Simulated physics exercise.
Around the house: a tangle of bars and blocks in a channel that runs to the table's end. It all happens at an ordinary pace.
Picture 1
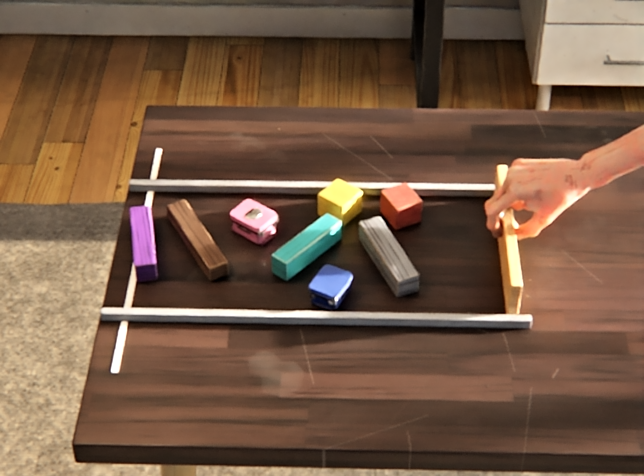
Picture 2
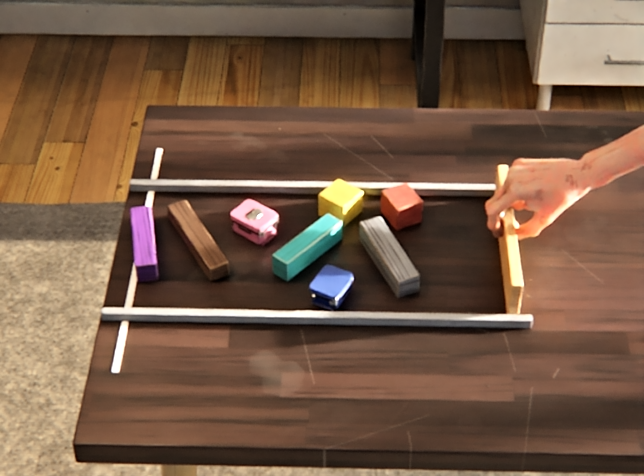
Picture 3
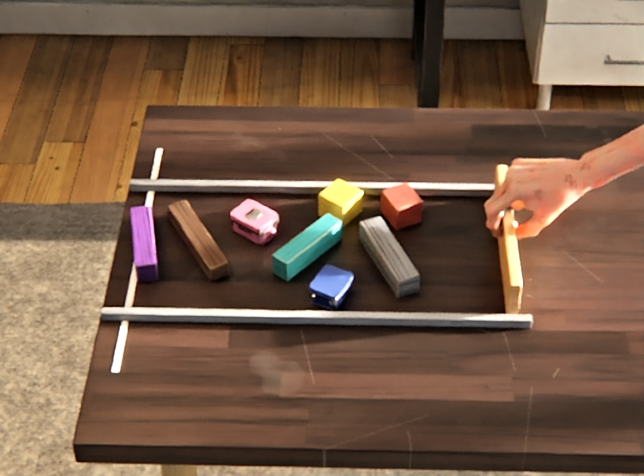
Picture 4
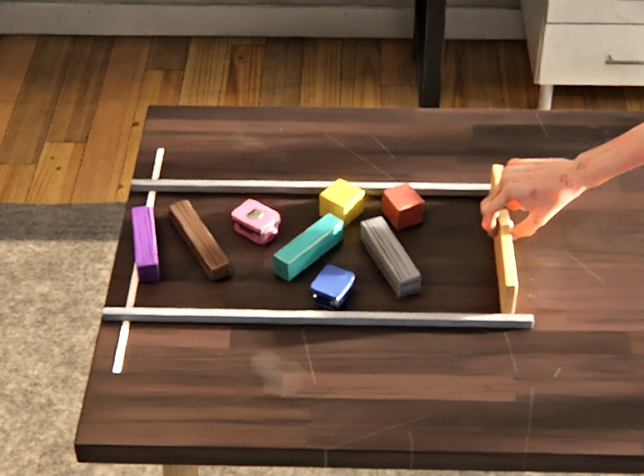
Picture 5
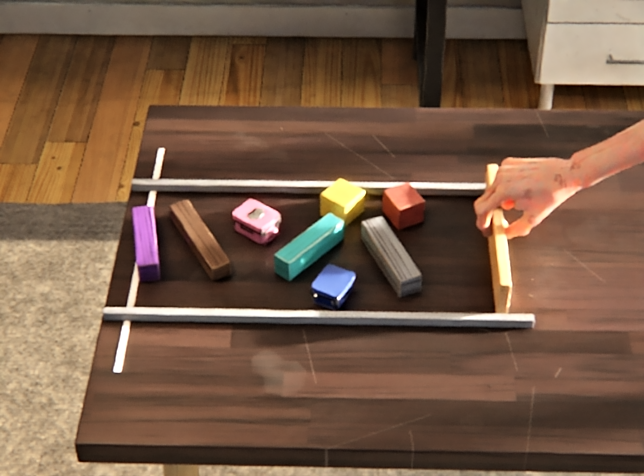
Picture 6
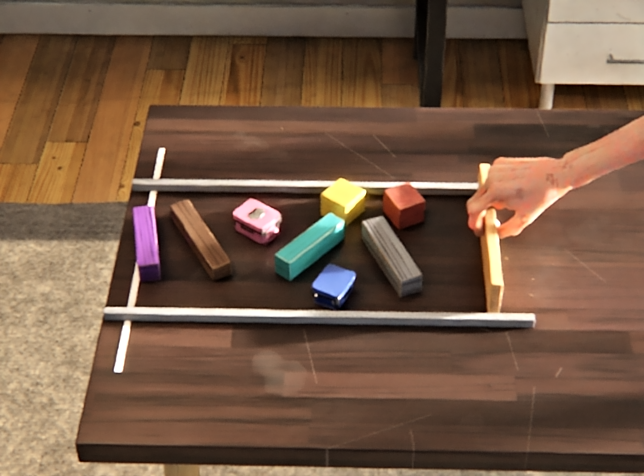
A hand slides a wooden board slightly left between two rails toward scattered colourful blocks.
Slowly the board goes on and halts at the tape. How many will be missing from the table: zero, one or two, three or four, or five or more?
Outcome: The number that fall off is five or more.
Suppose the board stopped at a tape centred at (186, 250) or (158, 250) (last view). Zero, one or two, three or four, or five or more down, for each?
One after another: Just one or two; three or four.
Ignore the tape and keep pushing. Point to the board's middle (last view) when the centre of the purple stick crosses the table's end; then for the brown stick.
Near (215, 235) and (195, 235).
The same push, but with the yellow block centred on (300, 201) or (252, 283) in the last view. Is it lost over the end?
In that order, it drops off; falls.
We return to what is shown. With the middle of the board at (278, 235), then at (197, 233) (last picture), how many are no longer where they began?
The counts are 7 and 8.
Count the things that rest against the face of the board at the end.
2 of them.
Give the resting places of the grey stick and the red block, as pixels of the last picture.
First (128, 251), then (135, 198).
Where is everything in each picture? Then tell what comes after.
In the first picture, purple stick (143, 243); brown stick (197, 239); pink case (254, 223); board (507, 239); tape (139, 250).
In the second picture, brown stick (198, 240); blue case (331, 289).
In the third picture, pink case (254, 223); grey stick (389, 256).
In the fourth picture, purple stick (145, 243); turquoise stick (309, 247).
In the fifth picture, brown stick (200, 240); red block (404, 206).
In the sixth picture, purple stick (147, 243); brown stick (200, 239); pink case (257, 223); board (489, 238); tape (142, 249).
A little later, none off yet; purple stick at rest near (147, 243); brown stick at rest near (200, 239); pink case at rest near (257, 223).
Next, none off yet; purple stick moving near (142, 243); brown stick shifted a little near (176, 244); pink case shifted well along near (192, 218).
When it is over, the number that fall off is five or more; down, yellow block, blue case, turquoise stick, pink case, brown stick and purple stick.
